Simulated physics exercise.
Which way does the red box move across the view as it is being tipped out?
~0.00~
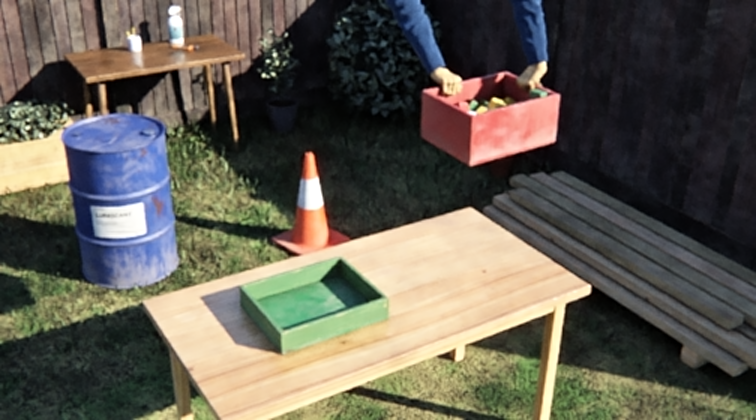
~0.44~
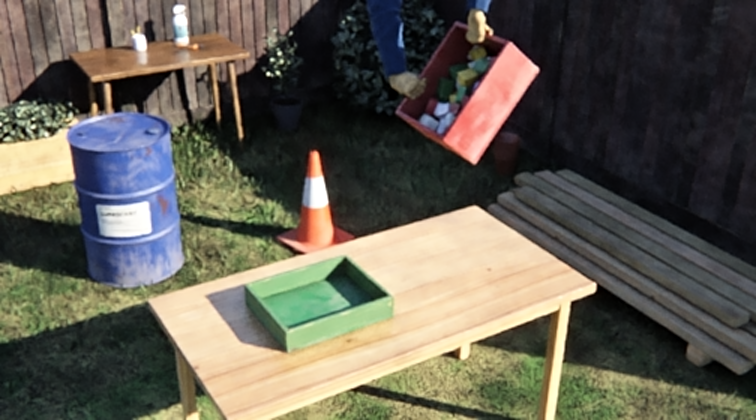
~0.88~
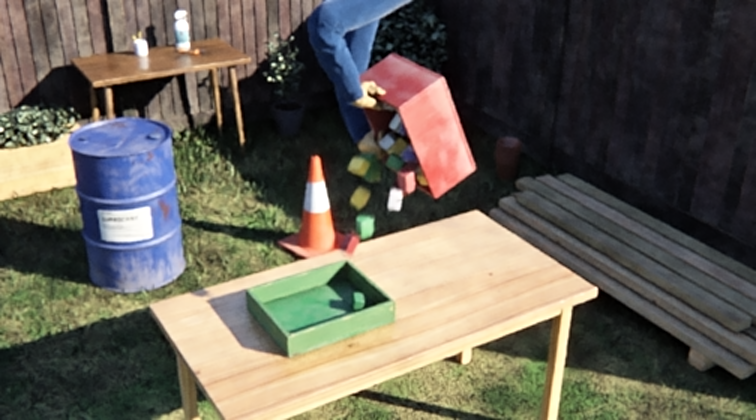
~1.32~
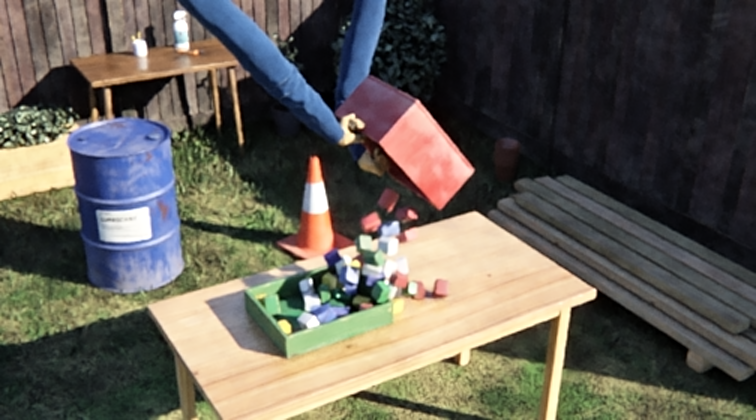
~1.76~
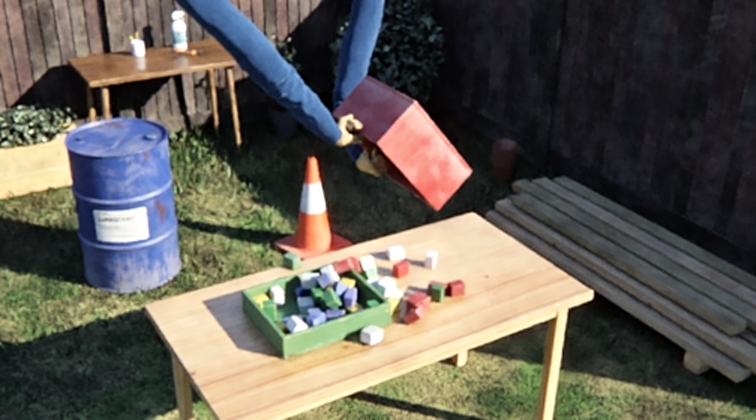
The red box moves to the left as the hands tip it out.
